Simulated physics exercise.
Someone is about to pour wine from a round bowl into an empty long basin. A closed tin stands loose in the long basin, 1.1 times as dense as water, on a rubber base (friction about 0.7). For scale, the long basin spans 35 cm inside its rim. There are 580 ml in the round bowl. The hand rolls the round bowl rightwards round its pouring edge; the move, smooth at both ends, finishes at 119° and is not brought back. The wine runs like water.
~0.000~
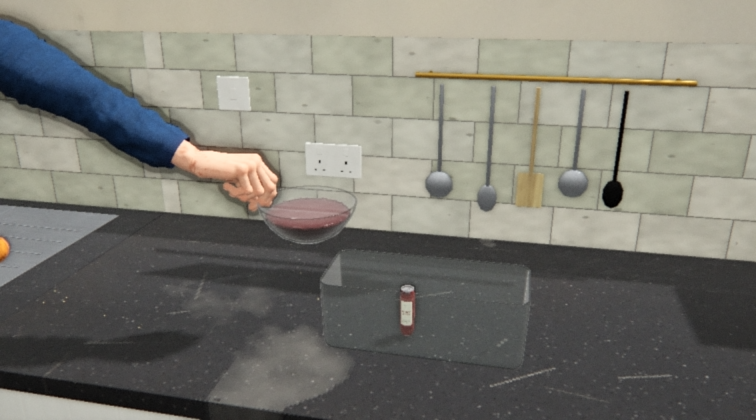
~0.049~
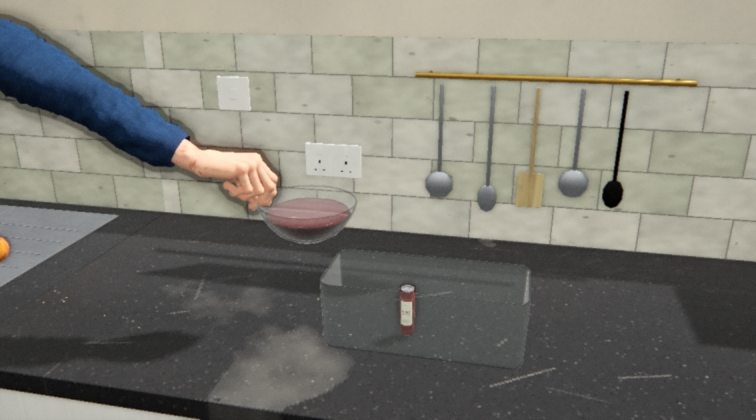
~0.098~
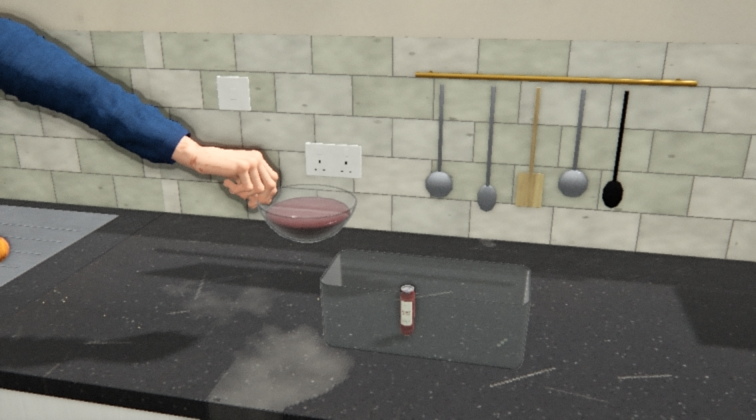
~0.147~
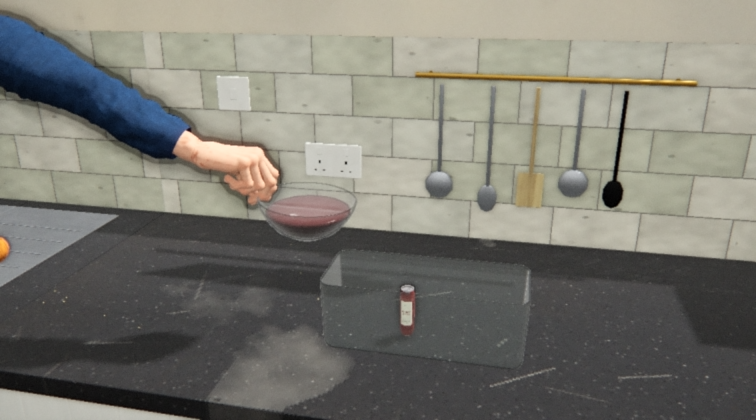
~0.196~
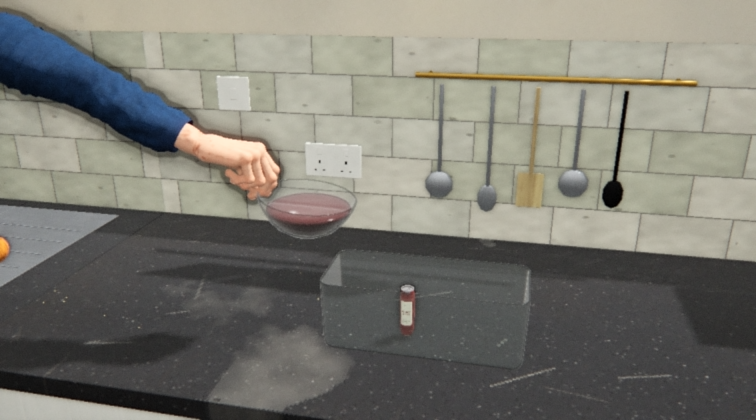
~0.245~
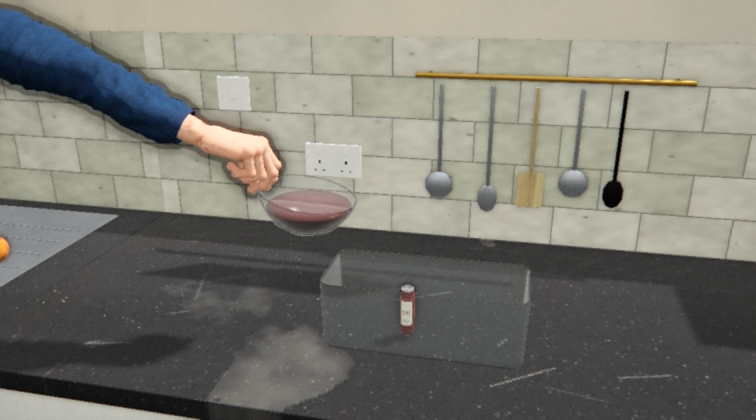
A hand in a blue sleeve held a clear round bowl of dark red liquid above a dark counter, then tilted it slightly to the right, near a clear basin with a small labelled container inside.
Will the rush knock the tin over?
The tin stays up.
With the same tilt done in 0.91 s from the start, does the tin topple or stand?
Then it stays up.
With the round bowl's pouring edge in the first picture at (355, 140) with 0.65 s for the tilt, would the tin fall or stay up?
Then it topples.
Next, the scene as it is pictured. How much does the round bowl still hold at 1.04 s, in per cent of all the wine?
Near 0 in a hundred.
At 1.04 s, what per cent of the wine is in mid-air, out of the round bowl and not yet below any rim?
Near 1 in a hundred.
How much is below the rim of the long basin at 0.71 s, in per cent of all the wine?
Near 18 in a hundred.
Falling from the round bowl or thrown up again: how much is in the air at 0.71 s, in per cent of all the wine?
Near 46 in a hundred.
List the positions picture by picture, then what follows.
Tilt 0°; pouring edge (355, 206); surface from (268, 208) to (351, 214); the long basin's rim runs from (330, 266) to (530, 286); the tin's top is at (408, 291), in the first picture.
Tilt 0°; pouring edge (355, 206); surface from (269, 207) to (351, 214), in the second picture.
Tilt 2°; pouring edge (355, 206); surface from (269, 206) to (351, 213), in the third picture.
Tilt 4°; pouring edge (355, 206); surface from (269, 204) to (351, 212), in the fourth picture.
Tilt 7°; pouring edge (355, 206); surface from (269, 202) to (351, 210), in the fifth picture.
Tilt 10°; pouring edge (355, 206); surface from (269, 199) to (352, 208), in the sixth picture.
After 0.71 s the tilt is 69° and 36 per cent is still to pour; the tin stands where it began.
After 1.04 s the tilt is 109° and 0 per cent is still to pour; the tin stands where it began.
After 1.40 s the tilt is 119° and 0 per cent is still to pour; the tin stands where it began.
After 1.78 s the tilt is 119° and 0 per cent is still to pour; the tin stands where it began.
In the end the tin stands where it began.
